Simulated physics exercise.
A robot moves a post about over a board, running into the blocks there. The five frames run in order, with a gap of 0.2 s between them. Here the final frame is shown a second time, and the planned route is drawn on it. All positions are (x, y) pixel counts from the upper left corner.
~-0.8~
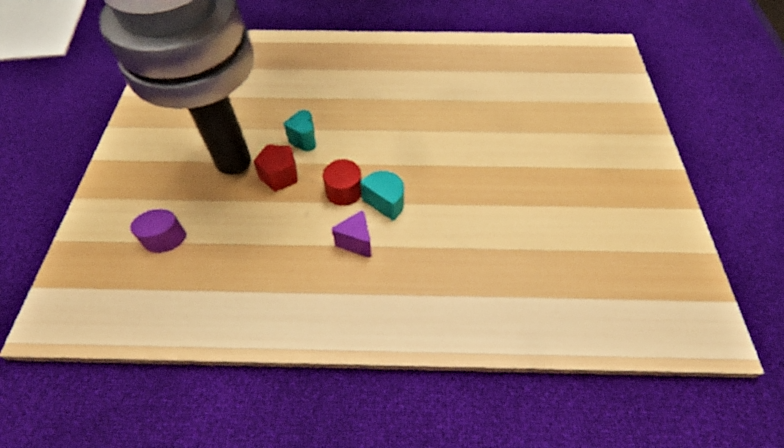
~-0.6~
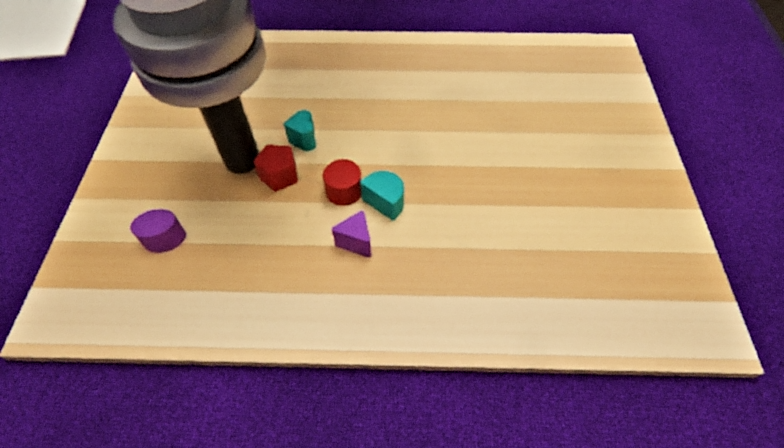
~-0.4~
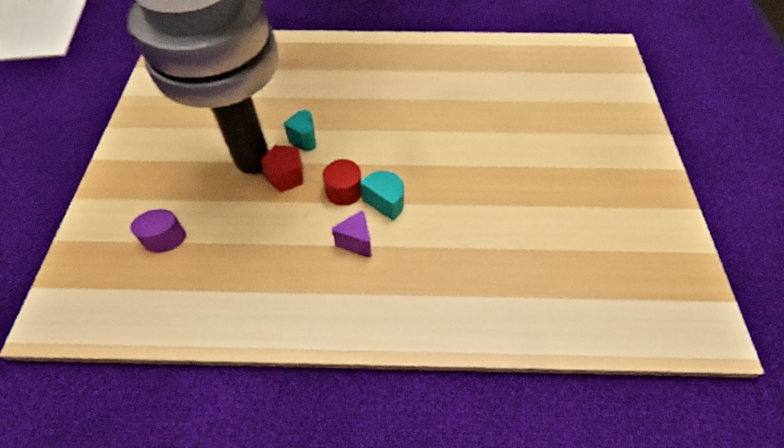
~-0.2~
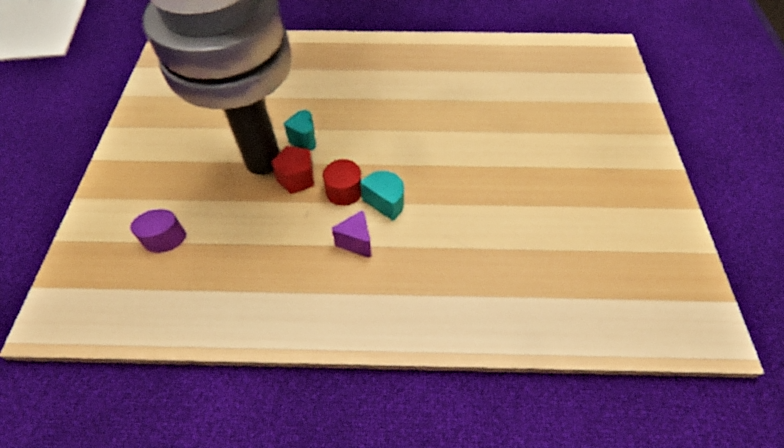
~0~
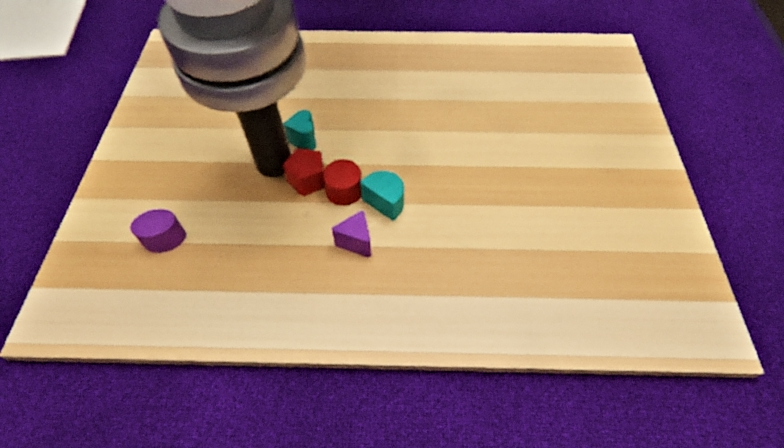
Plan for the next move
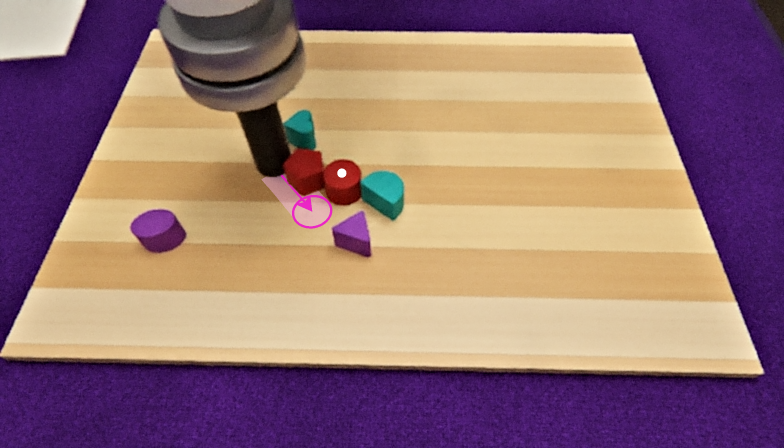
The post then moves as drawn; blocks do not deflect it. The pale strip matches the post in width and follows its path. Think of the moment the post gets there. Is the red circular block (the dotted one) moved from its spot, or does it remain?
Here's my answer: The red circular block gets displaced.
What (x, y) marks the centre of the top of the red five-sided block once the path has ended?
My estimate: (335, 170).
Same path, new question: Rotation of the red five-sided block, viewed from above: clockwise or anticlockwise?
Viewed from overhead, the red five-sided block winds up turned anticlockwise.
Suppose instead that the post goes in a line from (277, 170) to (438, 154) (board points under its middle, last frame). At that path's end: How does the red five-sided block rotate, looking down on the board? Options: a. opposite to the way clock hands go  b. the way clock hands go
b
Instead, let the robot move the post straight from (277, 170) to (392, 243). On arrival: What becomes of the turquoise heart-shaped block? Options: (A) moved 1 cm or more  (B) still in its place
B
The drawn path runs in a line from (277, 170) to (312, 211); the dot is on the red circular block.
The first path, step by step. Halfway along, post at (293, 183); red five-sided block at (329, 170), turned 50° anticlockwise; red circular block at (365, 176); turquoise D-shaped block at (401, 191), turned 25° anticlockwise.
At the end, post at (311, 205); turquoise heart-shaped block not moved; red five-sided block at (335, 170), turned 65° anticlockwise; red circular block at (372, 175); turquoise D-shaped block at (405, 192), turned 25° anticlockwise.
